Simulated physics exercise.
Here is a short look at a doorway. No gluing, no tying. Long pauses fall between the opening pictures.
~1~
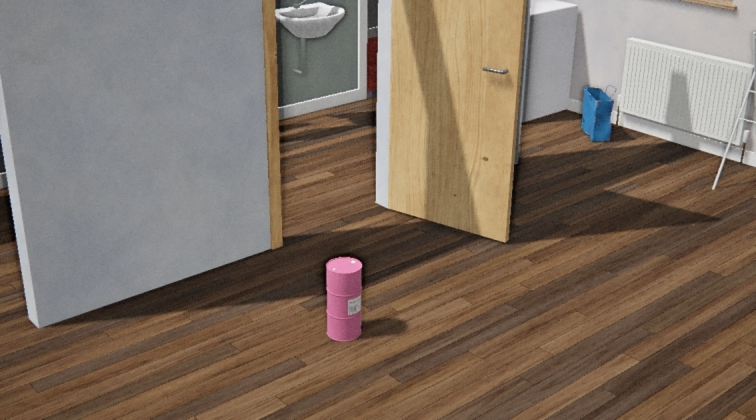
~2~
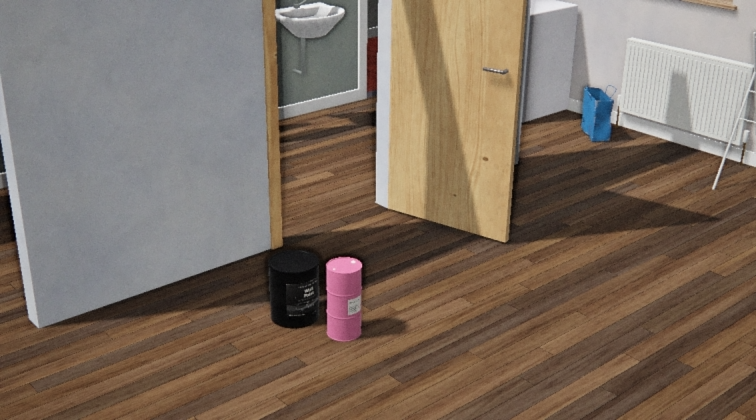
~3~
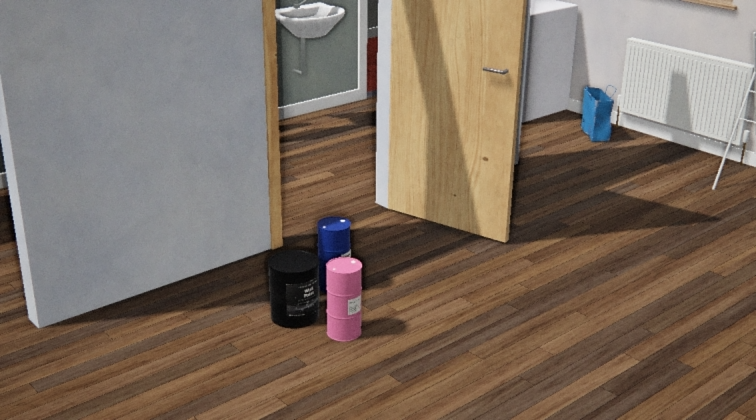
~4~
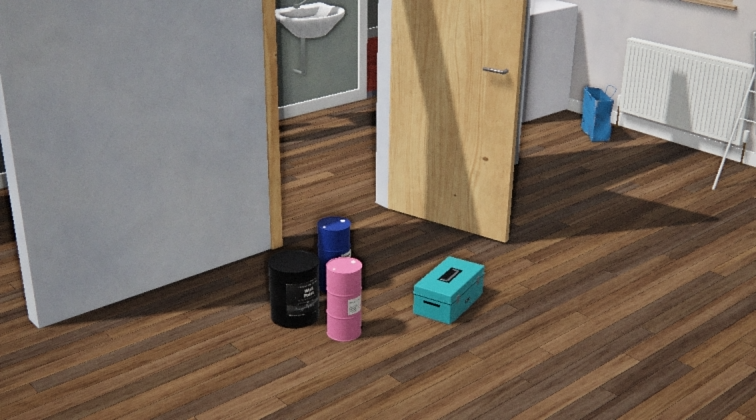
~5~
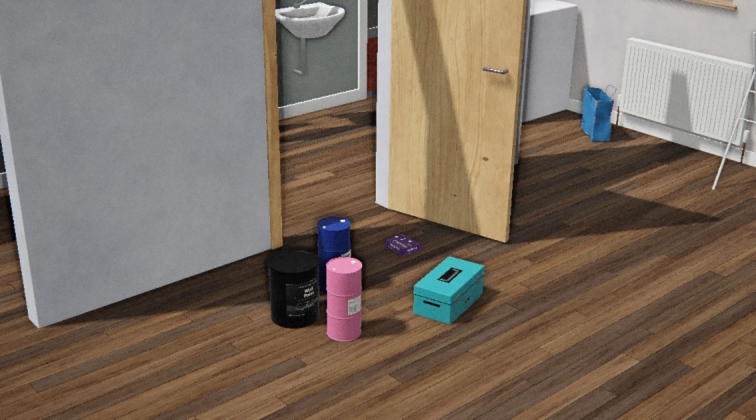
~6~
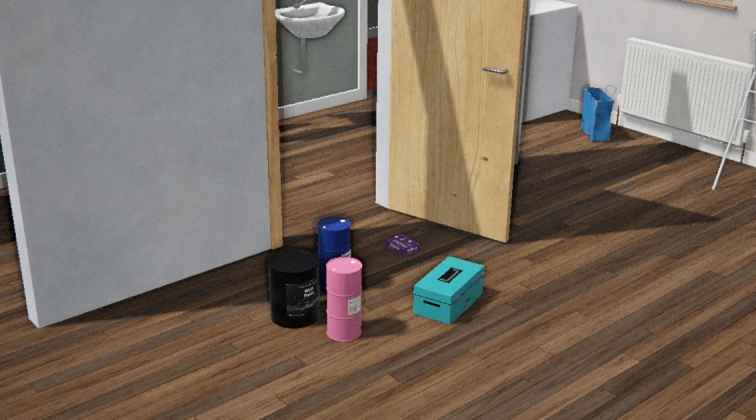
In this clip, a wooden door stands open and still while a black pail, a blue canister, a turquoise toolbox and a flat purple item appear in turn on the floor around a pink canister, with no one in view.
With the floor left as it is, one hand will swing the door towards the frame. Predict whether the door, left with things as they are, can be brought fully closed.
Prediction: It closes fully.
Then, 1.20 s on from there, open by 70°.
Then, 1.70 s on from there, open by 46°; purple packet shifted about its own width near (372, 245).
Then, 2.10 s on from there, open by 26°; purple packet shifted well along near (340, 240).
Then, 2.50 s on from there, open by 6°; purple packet shifted well along near (313, 231).
In the end, open by 0°; moved from the start, purple packet; the other 4 unmoved. At the end, from the last picture's camera, purple packet near (303, 226).
